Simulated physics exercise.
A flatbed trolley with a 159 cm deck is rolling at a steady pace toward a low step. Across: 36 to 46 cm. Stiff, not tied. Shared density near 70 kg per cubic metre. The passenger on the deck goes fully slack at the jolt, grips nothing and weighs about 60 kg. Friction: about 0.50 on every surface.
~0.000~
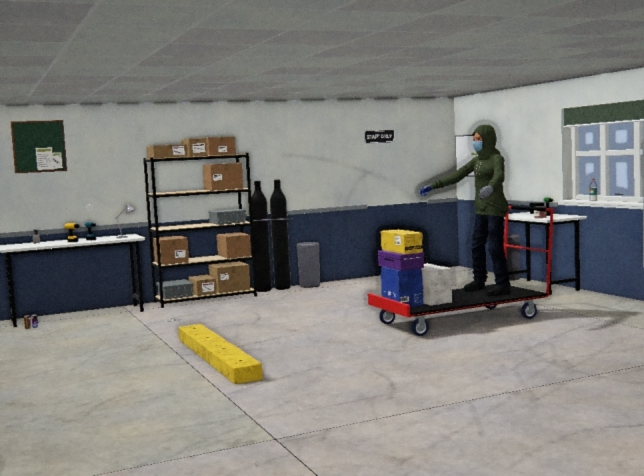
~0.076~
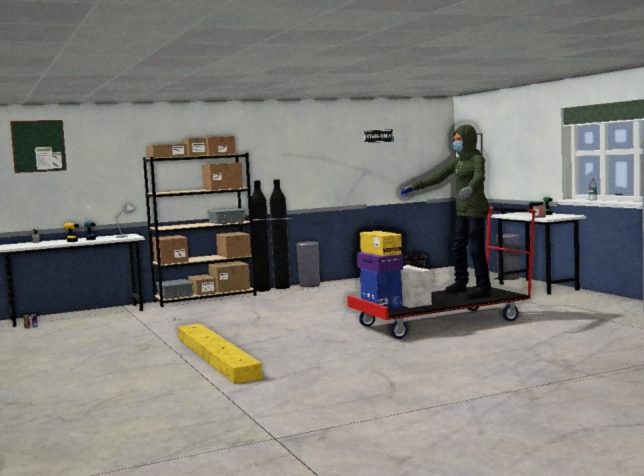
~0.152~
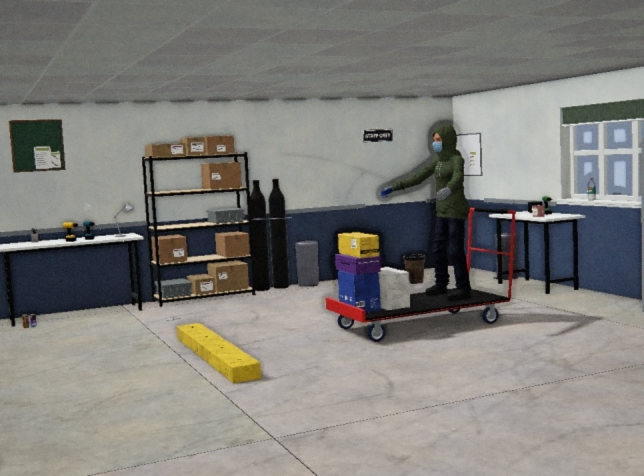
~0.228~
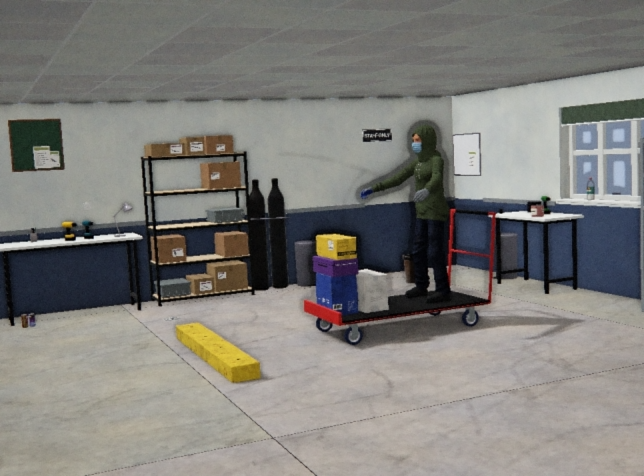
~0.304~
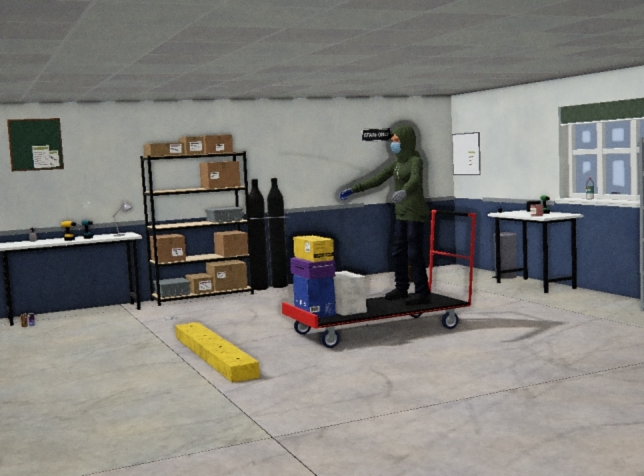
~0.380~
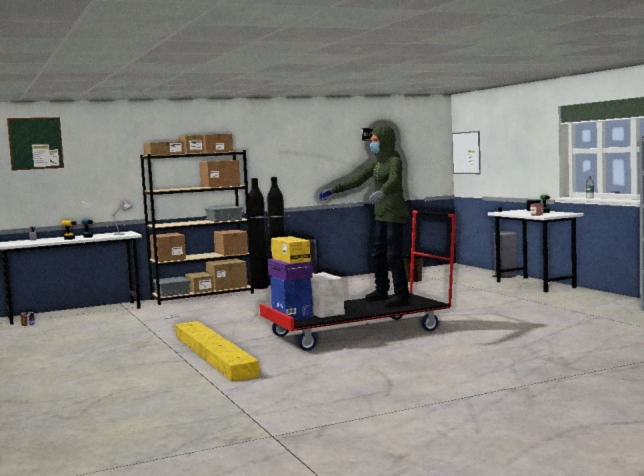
A person in a green hooded coat and face mask stood on a red-edged flatbed trolley, one arm stretched forward, as it rolled steadily left across the workshop floor, carrying yellow, purple and white parcels.
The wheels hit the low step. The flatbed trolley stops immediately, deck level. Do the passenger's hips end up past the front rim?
Yes.
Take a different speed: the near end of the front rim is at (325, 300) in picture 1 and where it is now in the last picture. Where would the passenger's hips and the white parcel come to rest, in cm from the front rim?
The hips would stop 60 cm behind the front rim, the white one 40 cm behind it.
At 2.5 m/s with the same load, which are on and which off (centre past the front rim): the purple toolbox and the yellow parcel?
In that case purple leaves, yellow leaves.
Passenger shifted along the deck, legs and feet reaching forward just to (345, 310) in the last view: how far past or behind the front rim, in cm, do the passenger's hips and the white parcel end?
Result: Hips 30 cm past rim; white 60 cm behind rim.
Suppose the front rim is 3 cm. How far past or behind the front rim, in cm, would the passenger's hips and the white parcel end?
Rest positions from the front rim: Hips 110 cm past; white 50 cm behind.
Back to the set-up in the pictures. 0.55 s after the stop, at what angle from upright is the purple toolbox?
Roughly 180 degrees.
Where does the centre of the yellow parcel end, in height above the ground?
Its centre sits around 10 cm up.
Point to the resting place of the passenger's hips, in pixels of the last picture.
End point: About (166, 332) px.
After 0.57 s the deck stops.
After 0.82 s the passenger's hips are 53 cm behind the rim, near (267, 245) in the last picture's view.
After 1.12 s the passenger's hips are 25 cm behind the rim, near (238, 251) in the last picture's view.
After 1.57 s the passenger's hips are 9 cm past the rim, near (200, 262) in the last picture's view.
After 4.4 s, past the rim, purple toolbox, yellow parcel and the passenger's hips; behind it, white parcel and blue carton.
